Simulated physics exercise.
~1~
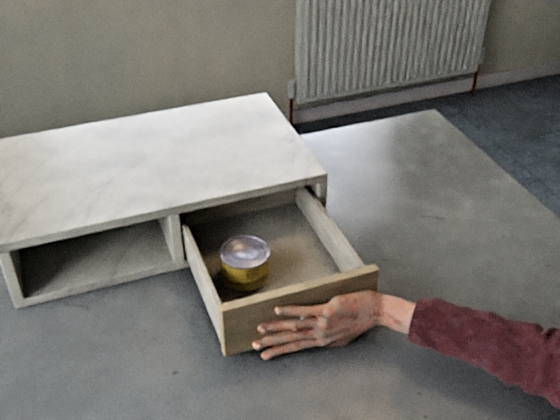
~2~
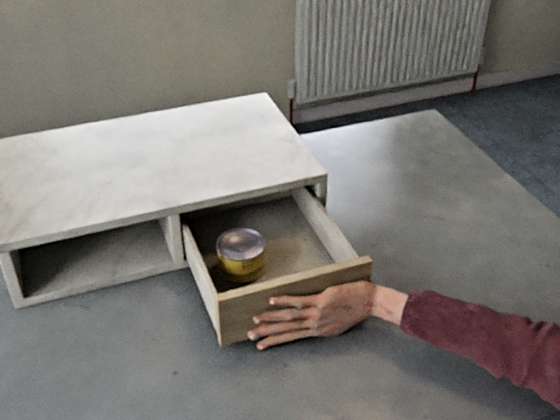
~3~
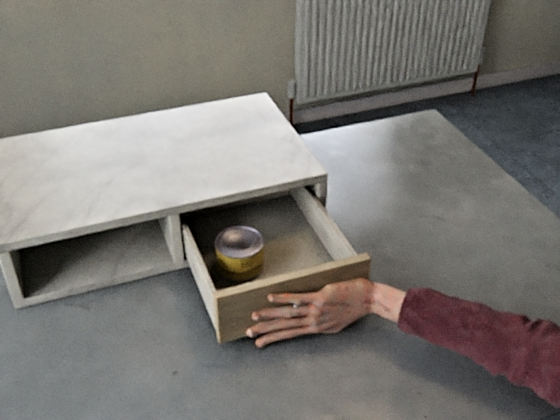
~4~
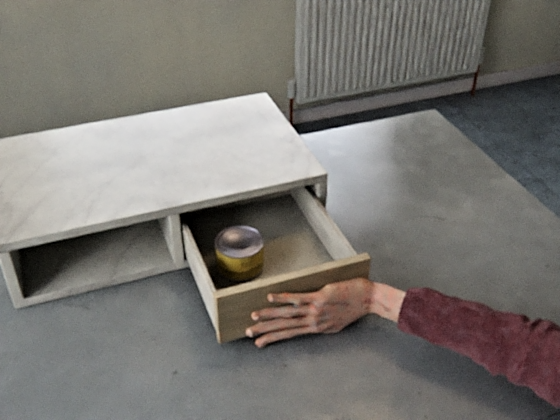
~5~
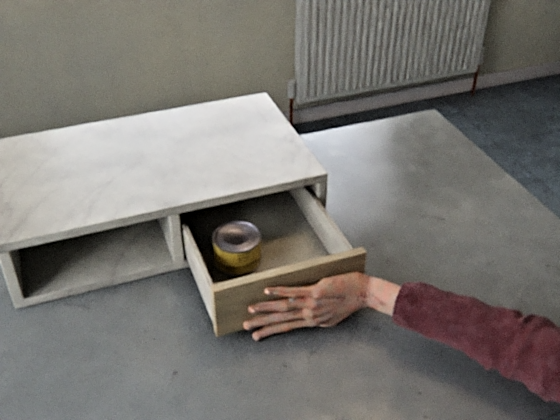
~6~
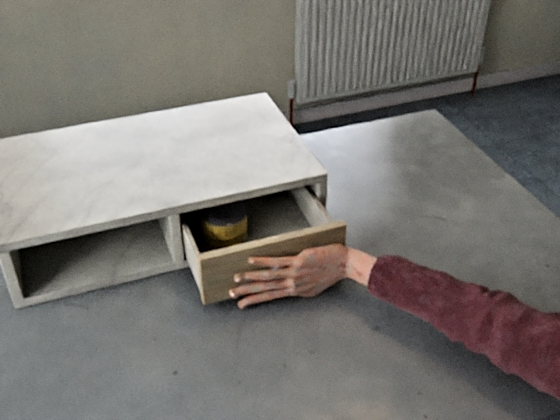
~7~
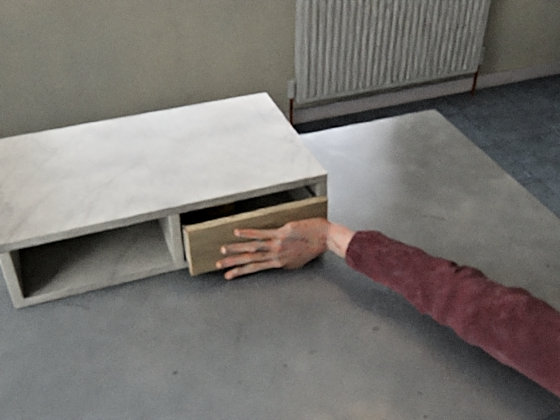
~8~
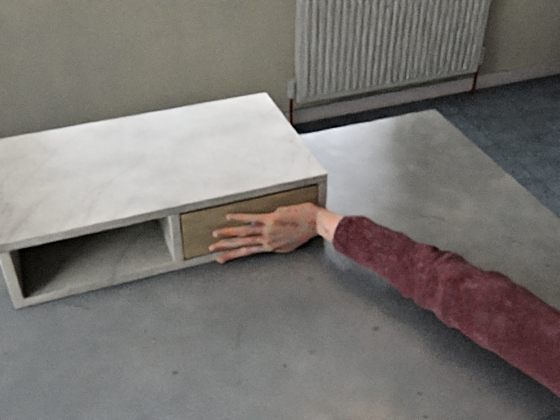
A drawer holding a yellow pot slides into a low cabinet, pushed shut by a hand.
